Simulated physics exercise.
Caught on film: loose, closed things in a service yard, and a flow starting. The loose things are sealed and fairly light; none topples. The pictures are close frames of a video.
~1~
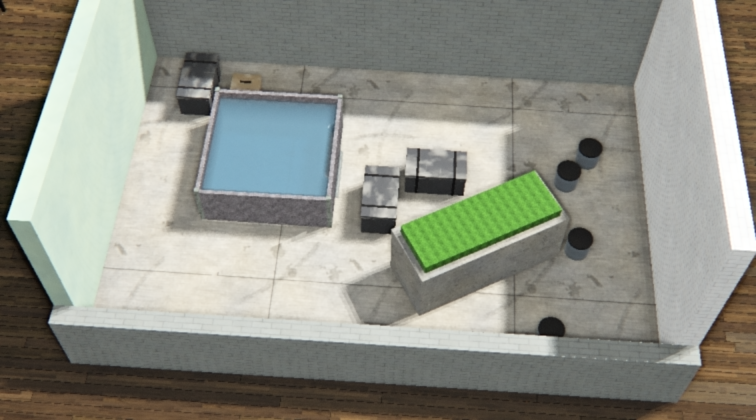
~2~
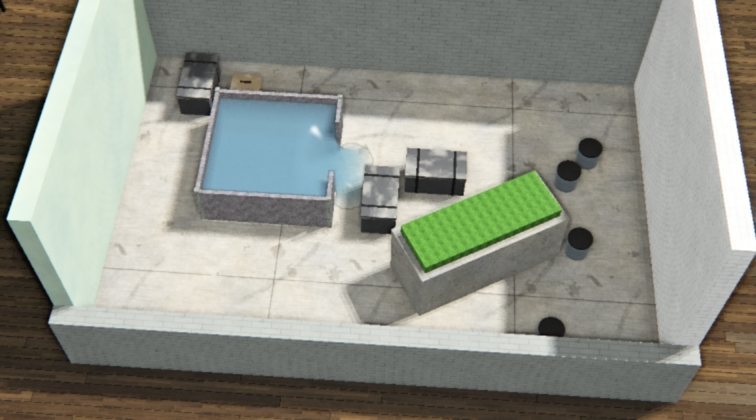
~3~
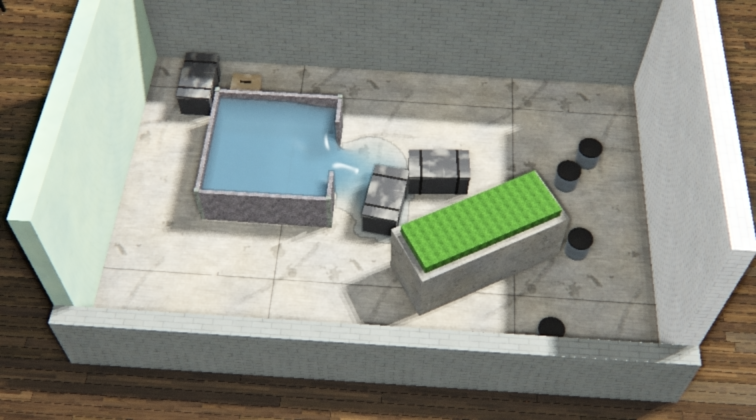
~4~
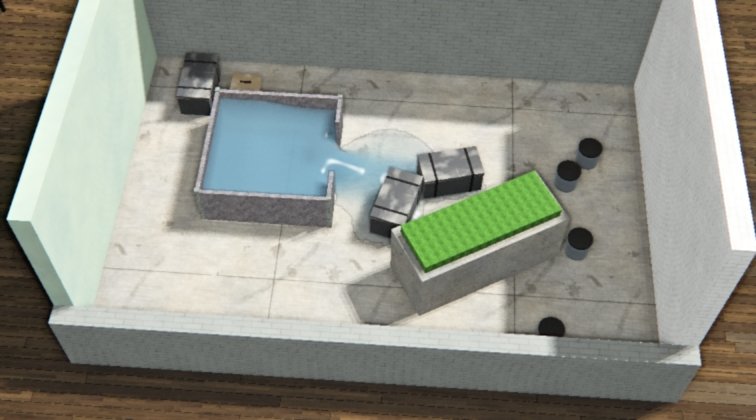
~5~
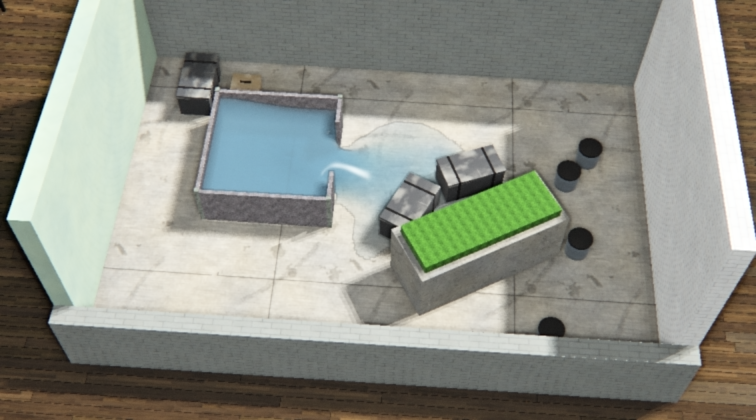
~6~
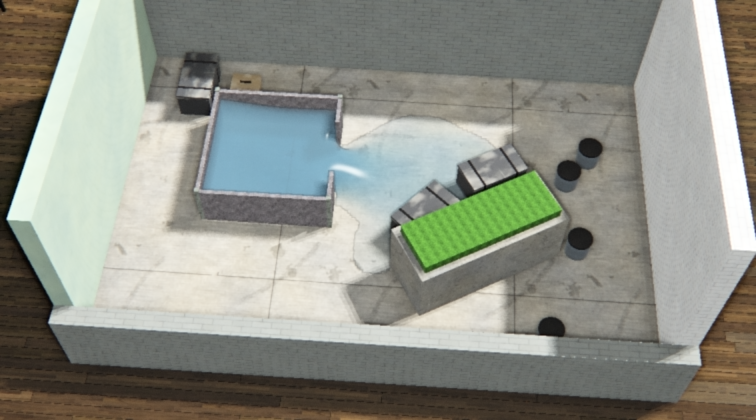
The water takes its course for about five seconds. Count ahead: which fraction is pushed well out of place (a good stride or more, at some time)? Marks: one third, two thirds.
Share: Between one and two thirds.
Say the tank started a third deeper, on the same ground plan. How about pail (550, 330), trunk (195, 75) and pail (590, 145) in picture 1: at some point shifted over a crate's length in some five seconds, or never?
As listed: Pushed that far, less than that, moved that far.
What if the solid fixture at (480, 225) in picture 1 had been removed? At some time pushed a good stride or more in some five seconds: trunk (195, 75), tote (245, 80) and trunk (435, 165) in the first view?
In that order: No, less than that, pushed that far.
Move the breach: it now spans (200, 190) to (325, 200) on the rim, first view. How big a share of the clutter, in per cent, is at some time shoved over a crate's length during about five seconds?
Some 40 per cent.
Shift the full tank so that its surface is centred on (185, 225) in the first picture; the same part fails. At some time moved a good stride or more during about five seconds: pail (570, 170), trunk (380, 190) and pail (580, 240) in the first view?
In that order: Swept aside, swept aside, never so far.
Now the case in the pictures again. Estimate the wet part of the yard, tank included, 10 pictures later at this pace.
Roughly 45 per cent.
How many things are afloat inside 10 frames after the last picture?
It comes to 4.
A moment on, 2 of 8 are well off their spots; 1 afloat.
Next, 4 of 8 are well off their spots; 4 afloat.
Later, 4 of 8 are well off their spots; 3 afloat.
In the end, 4 of 8 are well off their spots, and 4 have been at some point; 3 afloat.
